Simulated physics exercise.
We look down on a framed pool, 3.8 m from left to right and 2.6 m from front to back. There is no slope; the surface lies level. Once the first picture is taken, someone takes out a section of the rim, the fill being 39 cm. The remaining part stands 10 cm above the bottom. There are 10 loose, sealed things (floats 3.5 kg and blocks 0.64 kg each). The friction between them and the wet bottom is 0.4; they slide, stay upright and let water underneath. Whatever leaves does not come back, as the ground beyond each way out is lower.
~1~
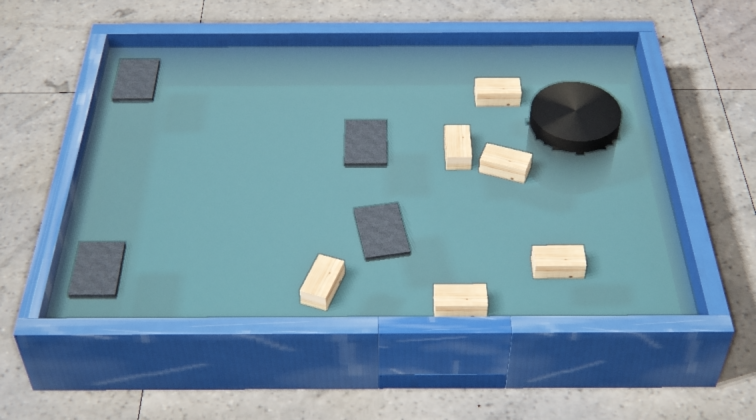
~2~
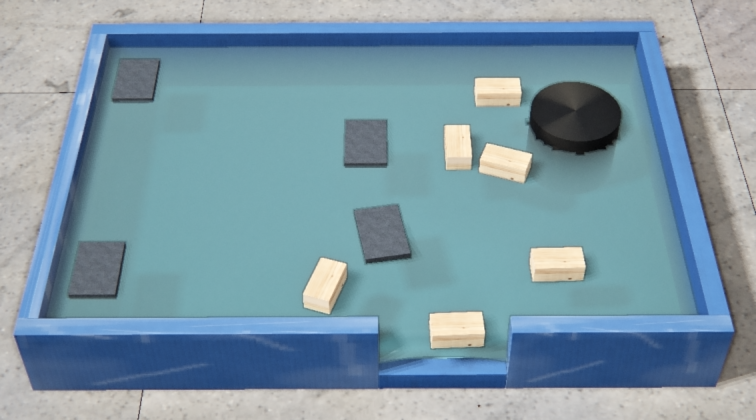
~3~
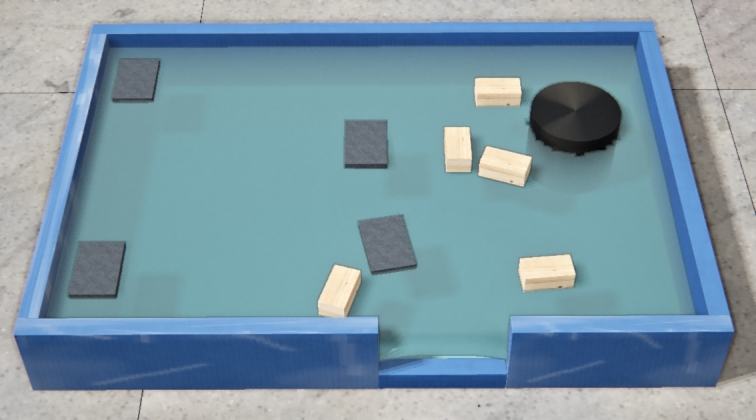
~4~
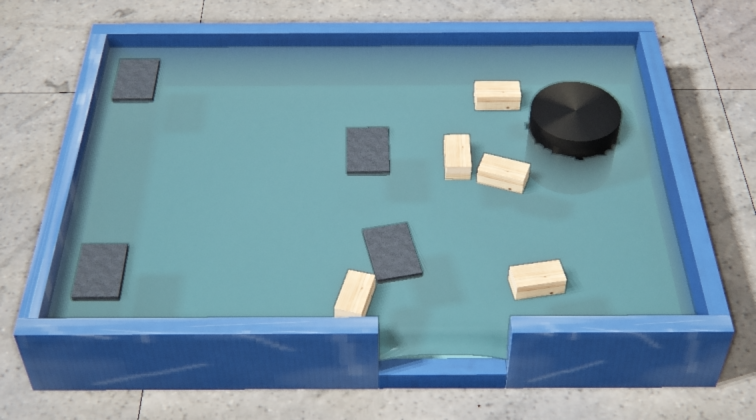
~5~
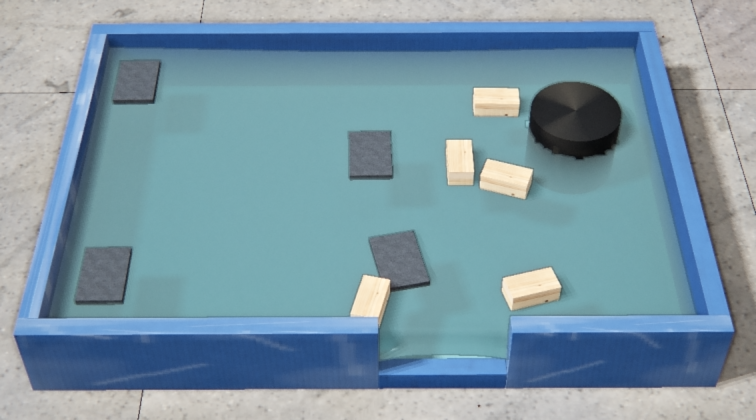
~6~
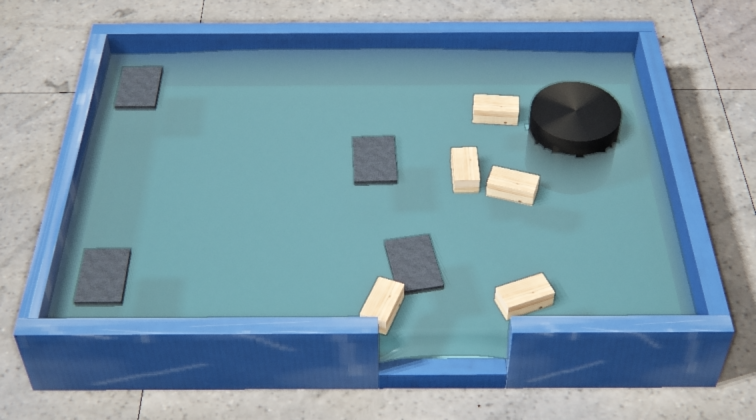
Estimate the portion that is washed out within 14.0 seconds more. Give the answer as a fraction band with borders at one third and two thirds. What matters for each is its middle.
Band: 2/3 or more.
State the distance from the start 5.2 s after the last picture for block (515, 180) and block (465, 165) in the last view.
The first is off by 60 cm, the second by 60 cm.
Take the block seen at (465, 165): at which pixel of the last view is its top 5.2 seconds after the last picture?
Estimated pixel: About (484, 228).
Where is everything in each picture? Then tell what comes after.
A block at (322, 276), afloat; a block at (560, 256) floats; 39 cm deep round most things; 0 of 10 have shifted, in the first picture.
A block at (325, 279) floats; a block at (558, 258), afloat; about 3690 L in view; 1 of 10 have shifted, in the second picture.
A block at (339, 286), afloat, 11 cm from its start; a block at (548, 267) floats, 9 cm from its start; about 3630 L in view; 4 of 10 have shifted, in the third picture.
A block at (355, 292) floats, 22 cm from its start; a block at (538, 274) floats, 18 cm from its start; about 3570 L in view; 7 of 10 have shifted, in the fourth picture.
A block at (371, 297), afloat, 31 cm from its start; a block at (532, 283), afloat, 25 cm from its start; 37 cm deep round most things; 8 of 10 have shifted, in the fifth picture.
A block at (382, 299), afloat, 38 cm from its start; a block at (525, 290), afloat, 33 cm from its start; about 3440 L in view; 8 of 10 have shifted, in the sixth picture.
Then, 1.2 s after the last picture 3 of 10 are out; 7 afloat.
Then, 5.2 s after the last picture 4 of 10 are out; 6 afloat.
Then, 10.0 s after the last picture 6 of 10 are out; 4 afloat.
Then, 14.0 s after the last picture 7 of 10 are out; 3 afloat.
